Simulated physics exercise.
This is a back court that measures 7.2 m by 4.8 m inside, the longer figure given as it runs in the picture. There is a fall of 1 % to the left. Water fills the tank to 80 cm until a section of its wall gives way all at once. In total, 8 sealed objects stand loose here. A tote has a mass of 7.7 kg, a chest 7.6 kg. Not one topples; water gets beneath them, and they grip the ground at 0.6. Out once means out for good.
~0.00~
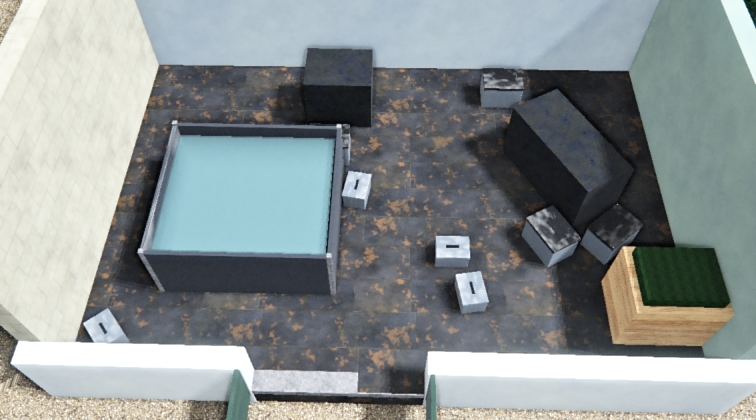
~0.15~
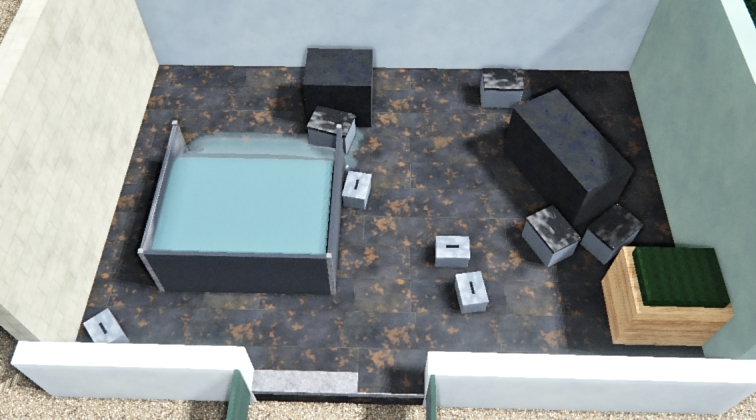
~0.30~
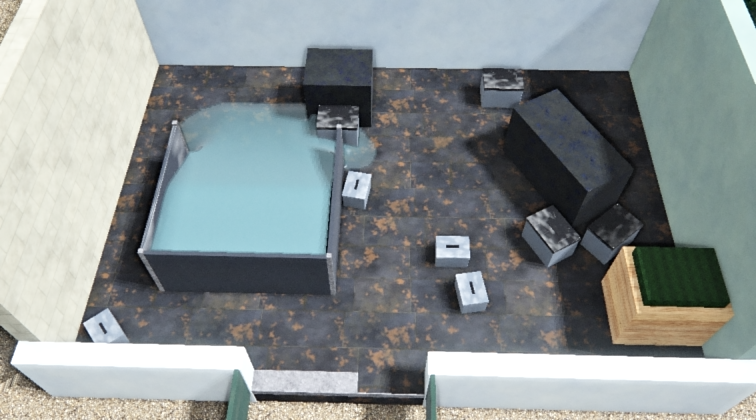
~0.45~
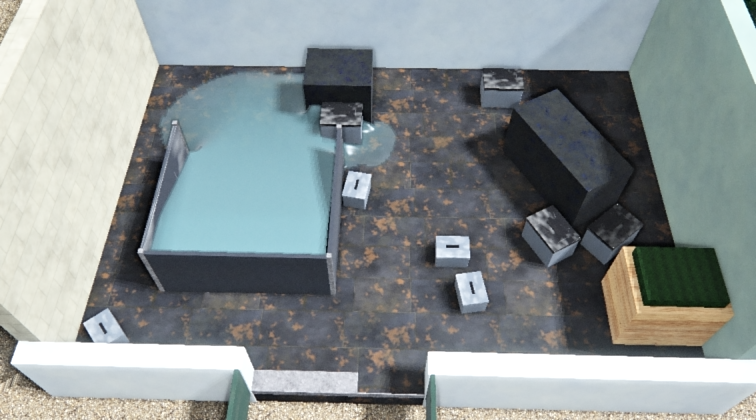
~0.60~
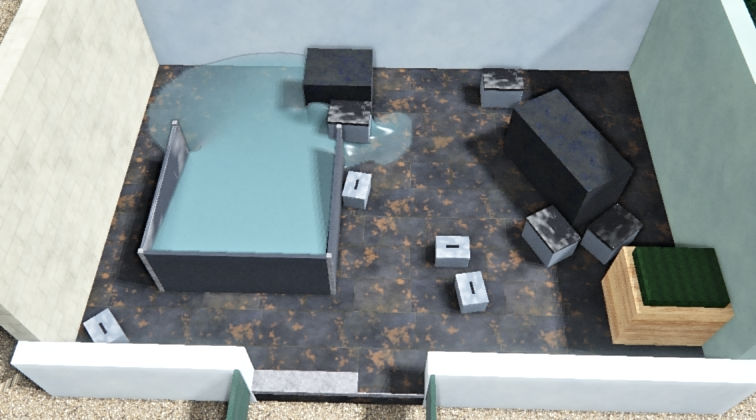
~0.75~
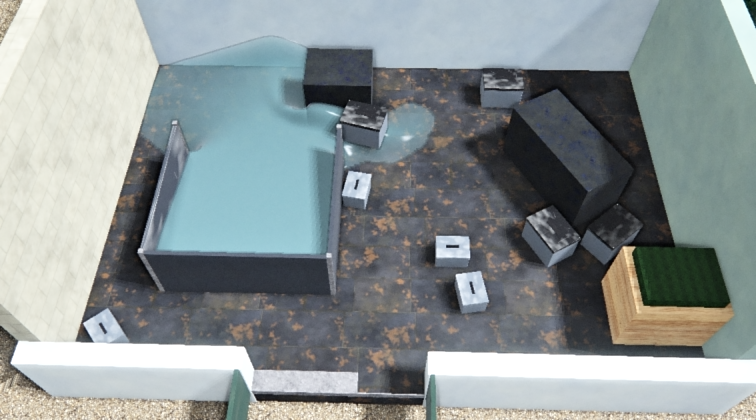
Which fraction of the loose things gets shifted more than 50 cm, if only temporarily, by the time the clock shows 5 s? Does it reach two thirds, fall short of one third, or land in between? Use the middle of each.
I expect that share to be moderate, a third to two thirds.
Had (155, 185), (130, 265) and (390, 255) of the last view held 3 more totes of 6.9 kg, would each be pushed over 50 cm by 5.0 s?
First exceeds it, second exceeds it, third falls shy.
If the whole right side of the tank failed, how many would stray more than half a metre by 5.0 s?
The answer then is 6.
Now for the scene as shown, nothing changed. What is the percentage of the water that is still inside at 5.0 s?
Close to 100 in a hundred parts remain.
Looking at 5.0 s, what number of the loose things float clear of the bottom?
I'd say 6 of them.
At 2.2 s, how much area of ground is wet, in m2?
Roughly 20 m2.
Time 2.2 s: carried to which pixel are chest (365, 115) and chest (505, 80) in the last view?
Estimated pixels: (524, 218) and (548, 71).
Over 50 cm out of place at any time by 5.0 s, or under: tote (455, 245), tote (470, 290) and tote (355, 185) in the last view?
Taking them in turn, the answers are smaller, smaller and smaller.
After 1.1 s 1 of 8 are over 50 cm from their spots; 0 afloat.
After 2.2 s 2 of 8 are over 50 cm from their spots; 1 afloat.
After 3.5 s 3 of 8 are over 50 cm from their spots; 3 afloat.
After 5.0 s 5 of 8 are over 50 cm from their spots, and 5 have been at some point; 6 afloat.
